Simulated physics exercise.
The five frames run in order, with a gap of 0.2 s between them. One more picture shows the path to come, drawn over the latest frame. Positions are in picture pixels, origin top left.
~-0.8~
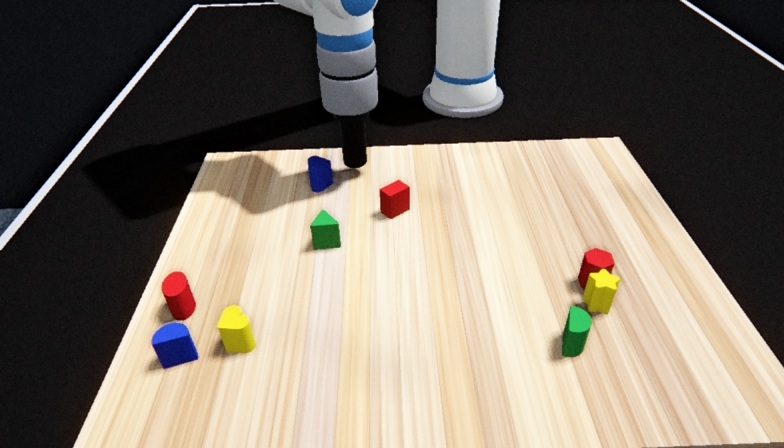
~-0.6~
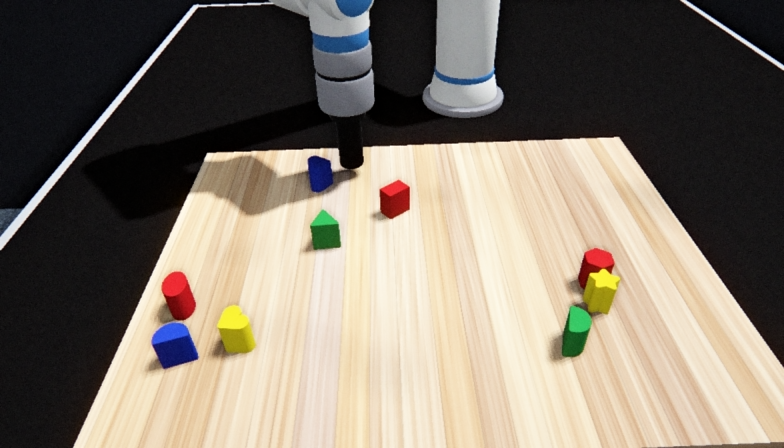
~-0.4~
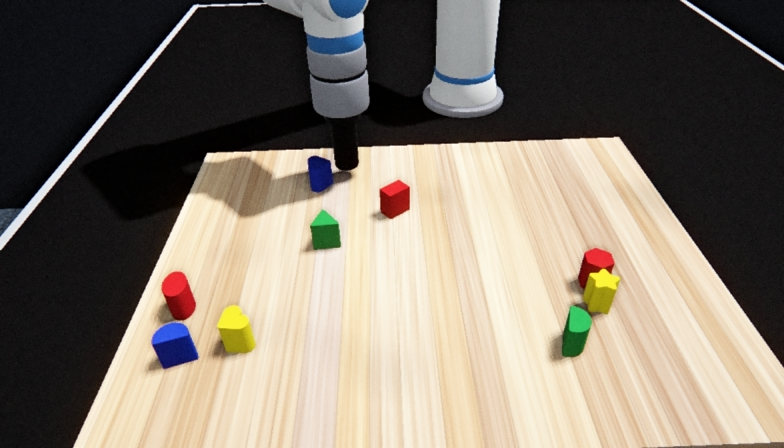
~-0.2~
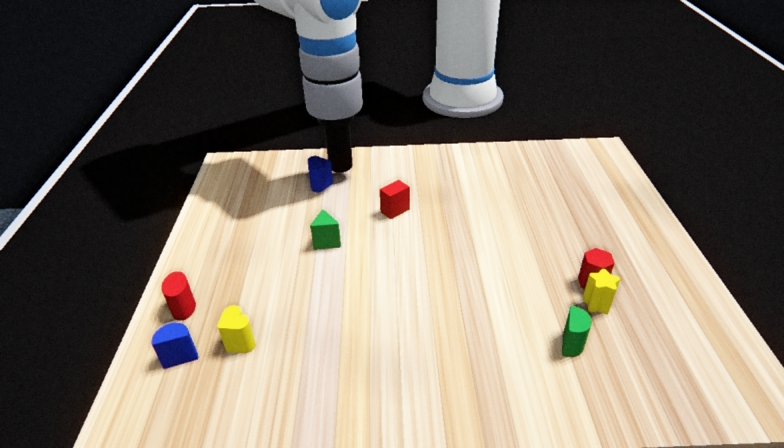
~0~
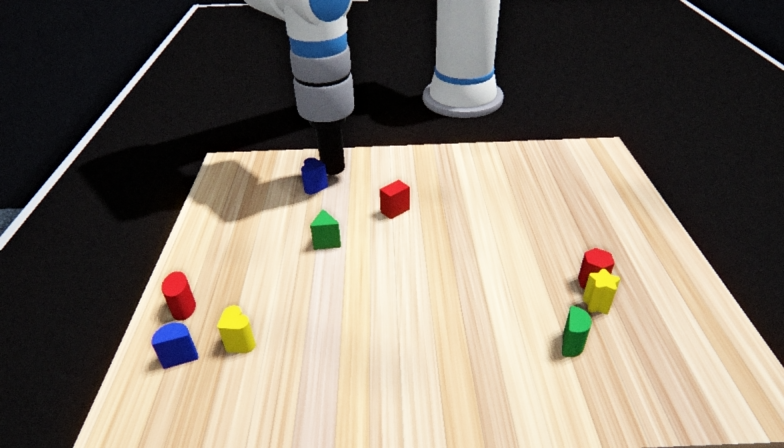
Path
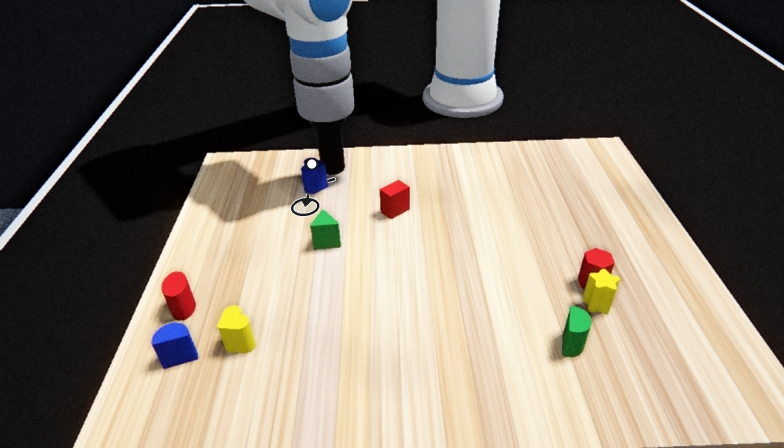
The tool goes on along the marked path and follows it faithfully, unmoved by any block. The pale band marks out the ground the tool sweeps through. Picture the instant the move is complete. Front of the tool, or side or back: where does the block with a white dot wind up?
I think it loses its spot in front.
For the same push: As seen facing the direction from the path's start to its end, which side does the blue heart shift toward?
Heads right.
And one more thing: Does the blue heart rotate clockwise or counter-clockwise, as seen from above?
It rotates clockwise.
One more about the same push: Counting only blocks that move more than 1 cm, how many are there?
1 block.
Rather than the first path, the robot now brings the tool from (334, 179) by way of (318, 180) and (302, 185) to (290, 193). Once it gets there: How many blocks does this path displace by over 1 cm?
Blocks displaced: 1.
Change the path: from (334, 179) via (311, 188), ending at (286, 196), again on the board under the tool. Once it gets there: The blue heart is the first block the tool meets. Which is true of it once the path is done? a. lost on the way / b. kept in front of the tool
b
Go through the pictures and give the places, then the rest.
The first picture shows tip of the tool (355, 163), middles of tops, blue heart (317, 162), green triangular piece (324, 219).
The second picture shows tool (352, 164), nothing pushed.
The third picture shows tool (347, 165), nothing pushed.
The fourth picture shows tool (341, 167), nothing pushed.
The fifth picture shows tool (333, 169), blue heart (312, 164), green triangular piece (324, 219).
The line goes from (334, 179) through (317, 185) and (308, 195) to (305, 207); the dot is on the blue heart.
What follows on the original path. Halfway along, tool (309, 180); blue heart (285, 174), turned 15° clockwise.
At the end, tool (304, 197); blue heart (279, 177), turned 40° clockwise; green triangular piece unmoved.
